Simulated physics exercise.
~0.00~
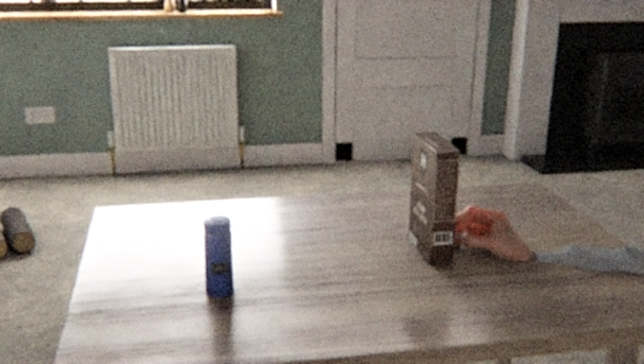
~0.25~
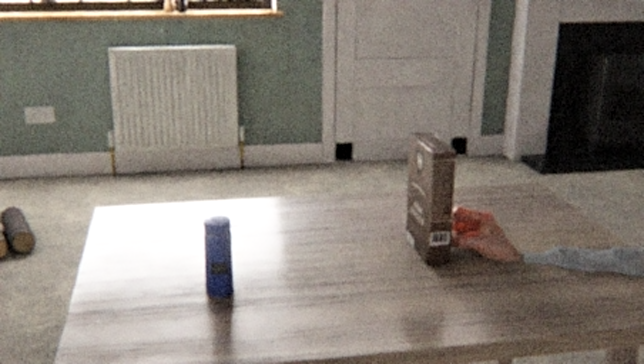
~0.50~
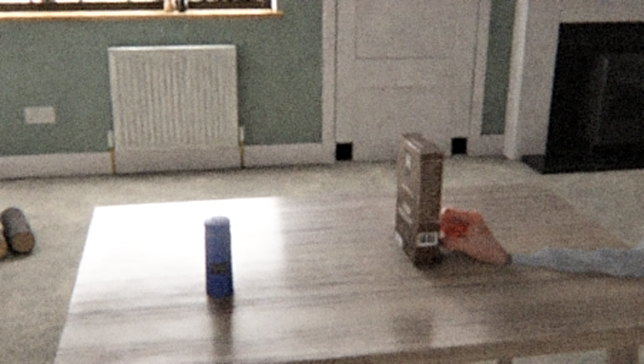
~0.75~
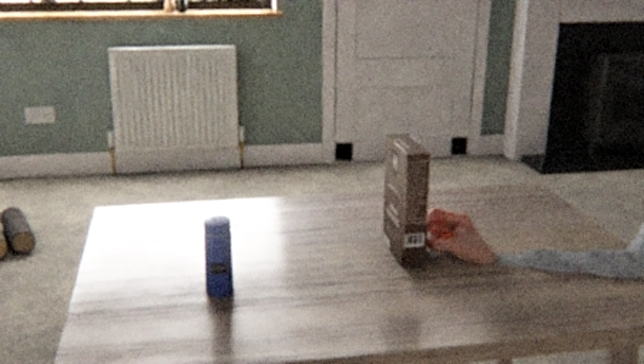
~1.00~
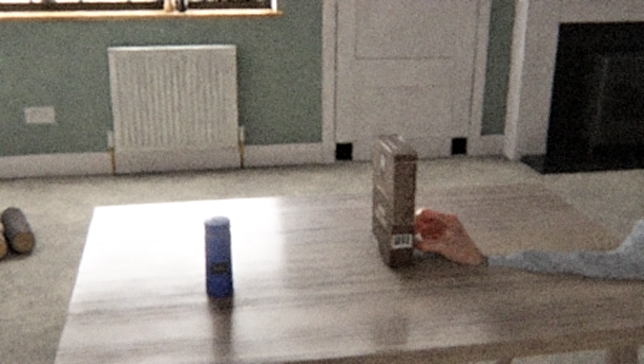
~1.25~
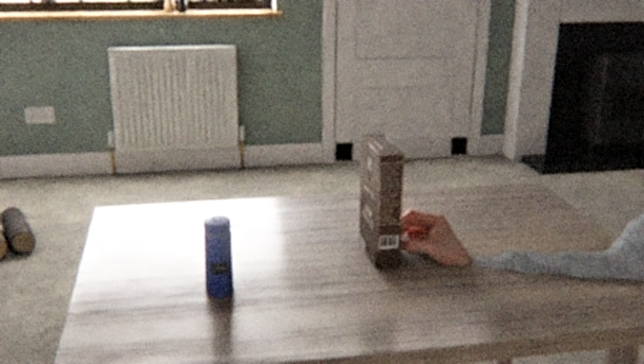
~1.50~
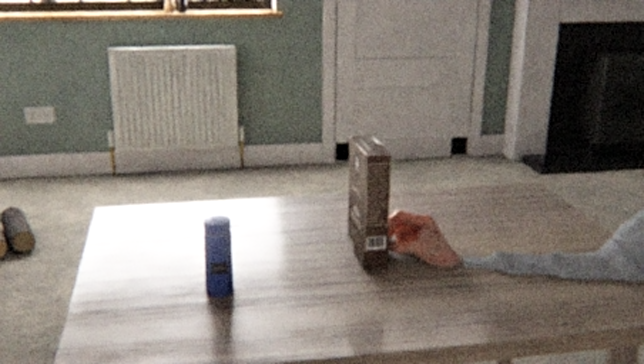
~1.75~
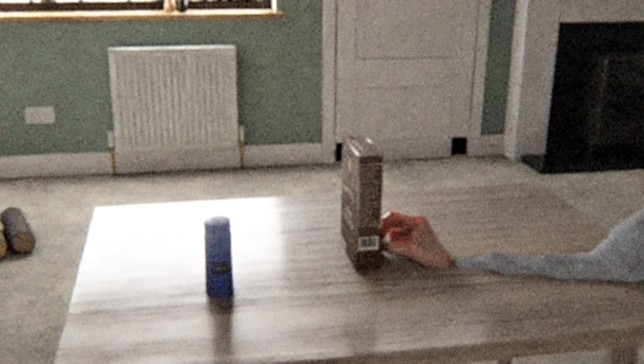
At the start, a tall brown packet stands upright toward the right of a wooden table, with a small blue shaker to its left and a hand reaching in from the right. The fingers are at the packet's right side, near its lower part. The hand then pushes it slowly to the left, and the packet slides across the tabletop without toppling. The hand and grey-sleeved forearm follow as it keeps moving steadily closer to the shaker. By the end, the packet is still upright near the middle of the table, while the shaker has stayed in place.
